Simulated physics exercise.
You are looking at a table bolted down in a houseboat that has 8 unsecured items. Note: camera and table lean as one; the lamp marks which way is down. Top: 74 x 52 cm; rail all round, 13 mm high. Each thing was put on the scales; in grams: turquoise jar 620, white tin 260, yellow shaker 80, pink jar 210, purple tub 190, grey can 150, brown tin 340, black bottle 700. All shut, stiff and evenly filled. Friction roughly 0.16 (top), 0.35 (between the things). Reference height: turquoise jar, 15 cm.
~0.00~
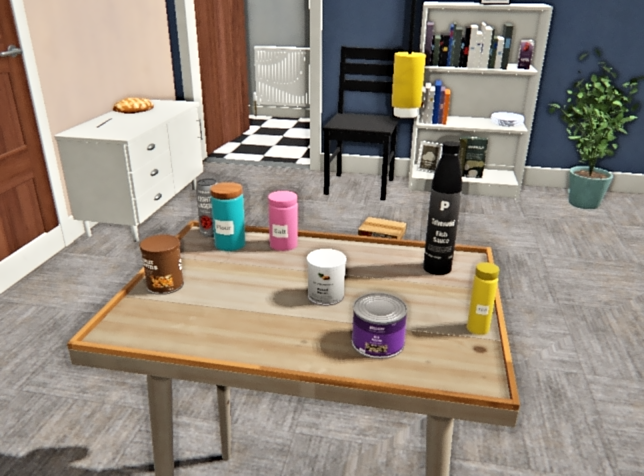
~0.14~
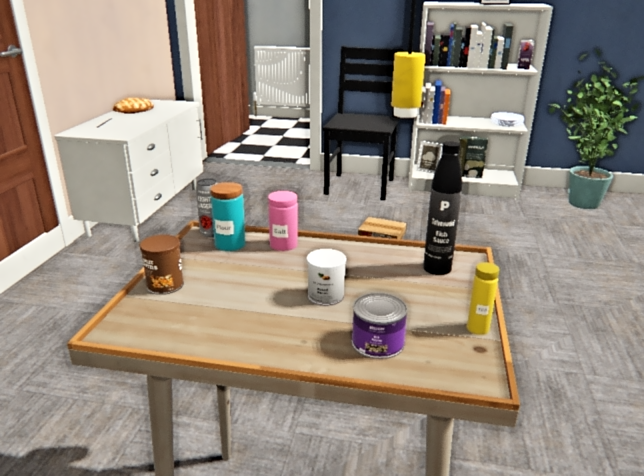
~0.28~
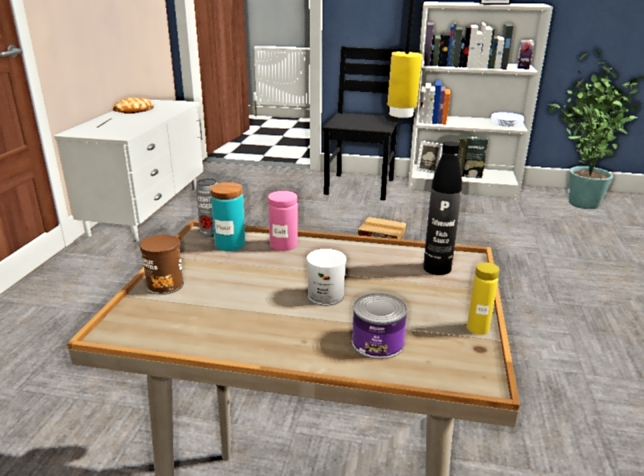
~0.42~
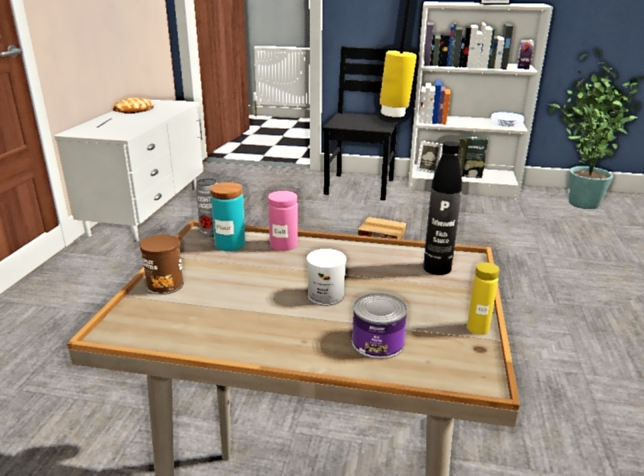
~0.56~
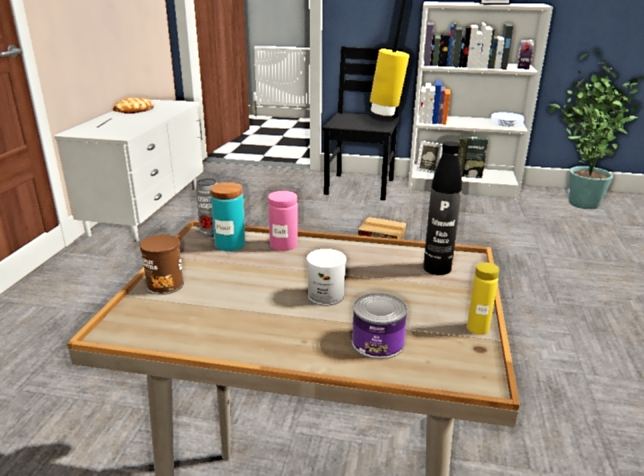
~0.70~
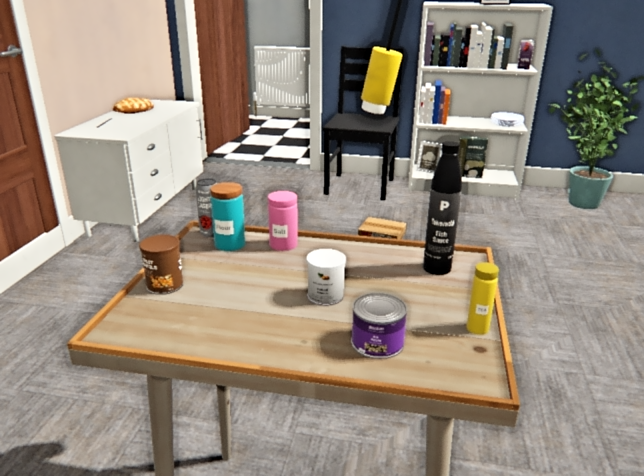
A wooden table with a raised rim stands in a grey-floored room, seen from slightly above, with a white cabinet, black chair and bookshelf behind. Brown, turquoise and pink containers and a partly hidden can sit toward the left and back, white and purple ones near the middle, a black bottle and yellow shaker at right. Beyond them, a hanging yellow cylinder gradually swings leftward, while everything else keeps its place in the unchanging view.
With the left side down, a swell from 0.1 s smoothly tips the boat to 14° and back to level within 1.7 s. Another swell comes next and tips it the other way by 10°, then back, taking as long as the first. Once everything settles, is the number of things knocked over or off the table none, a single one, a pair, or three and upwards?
It is none.
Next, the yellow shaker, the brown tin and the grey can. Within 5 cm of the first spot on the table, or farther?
Well, the yellow shaker winds up somewhere else; the brown tin remains where it was; and the grey can remains where it was.
After 1.00 s, heel 14°, left side down; turquoise jar moved 3 cm near (215, 216); white tin moved 3 cm near (310, 275); yellow shaker moved 3 cm.
After 1.20 s, heel 11°, left side down; white tin moved 9 cm near (281, 272); turquoise jar moved 8 cm near (195, 216); yellow shaker moved 10 cm.
After 1.40 s, heel 6°, left side down; white tin moved 17 cm near (246, 269); turquoise jar moved 9 cm near (188, 218); black bottle moved 15 cm.
After 1.70 s, boat level; white tin moved 23 cm near (216, 266); turquoise jar moved 10 cm near (188, 218); black bottle moved 21 cm.
In the end (4.0 s), not toppled but over 5 cm from the start, turquoise jar, white tin, yellow shaker, pink jar, purple tub and black bottle; the other 2 under 5 cm from the start. In the last view, turquoise jar near (196, 219), white tin near (224, 267).
